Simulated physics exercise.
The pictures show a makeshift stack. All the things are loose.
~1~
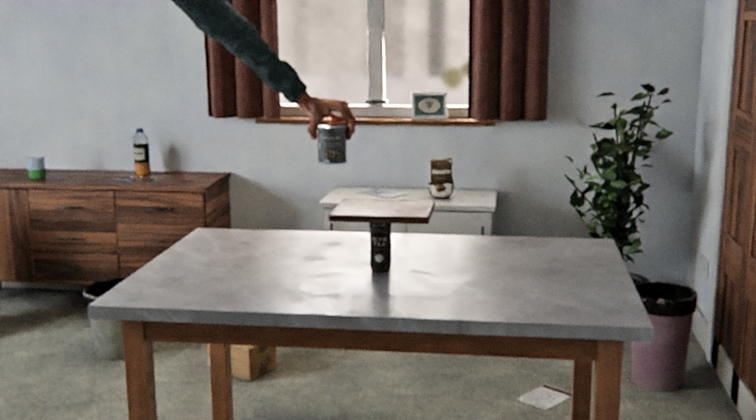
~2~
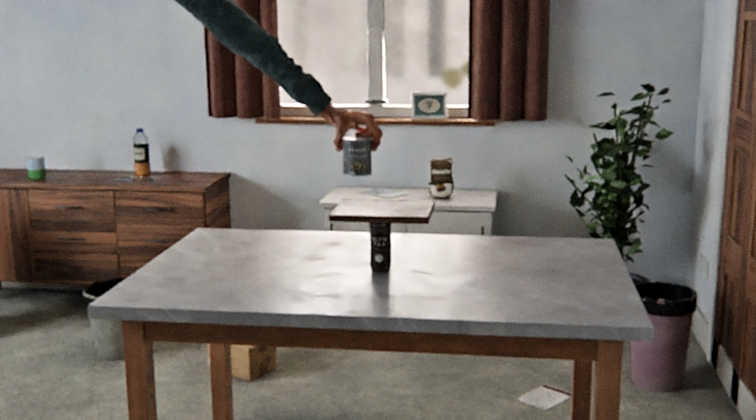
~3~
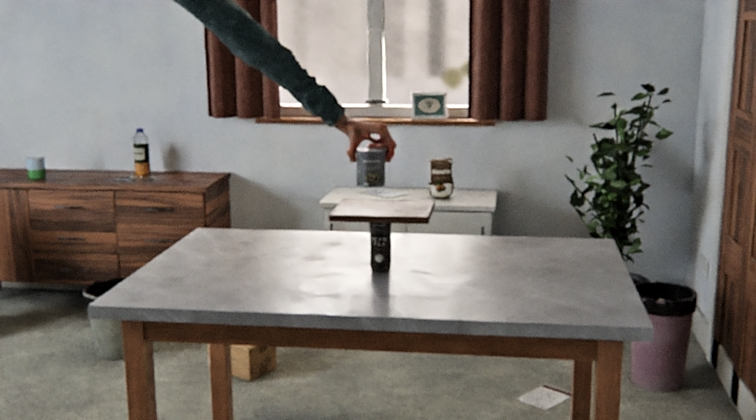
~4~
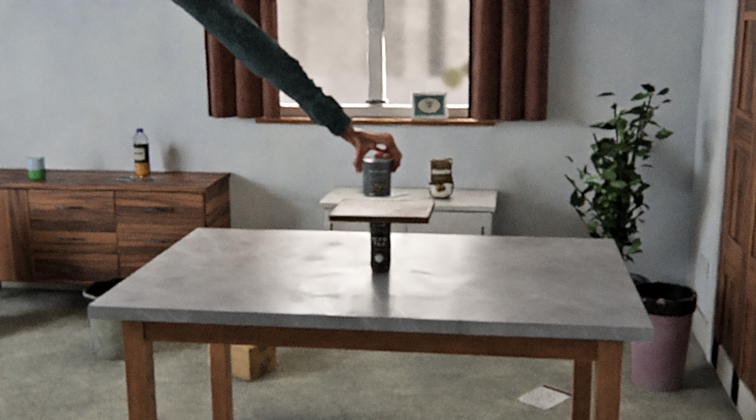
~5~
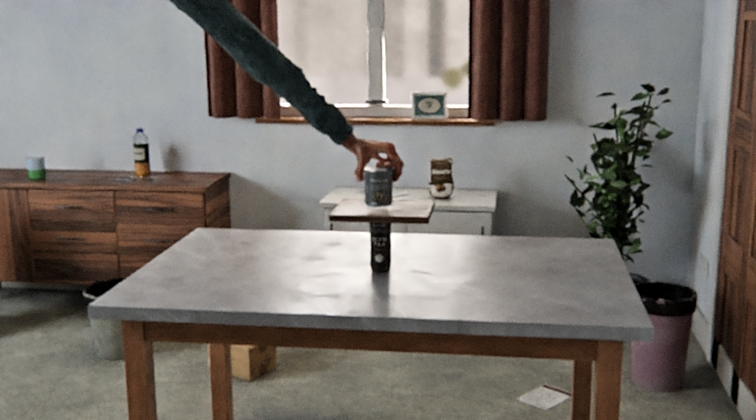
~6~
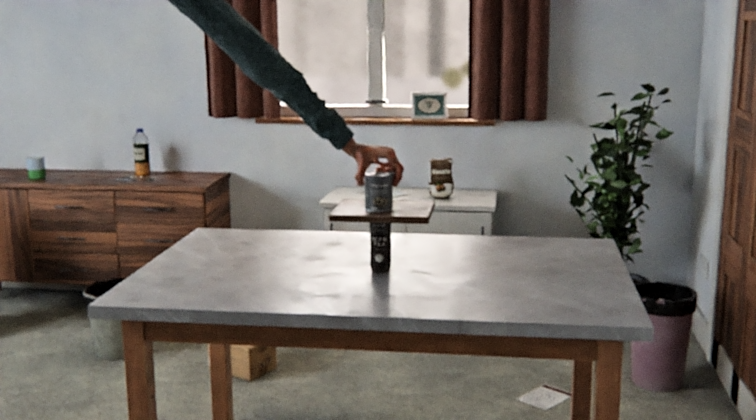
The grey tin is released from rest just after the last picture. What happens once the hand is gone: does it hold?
It stays up.
Then, 0.80 s later than the last frame, all is still.
Then, 1.70 s later than the last frame, grey tin resting near (379, 192).
When it is over, all 3 as before. End places, in pixels of the last picture, grey tin near (379, 191). The stack keeps its balance.
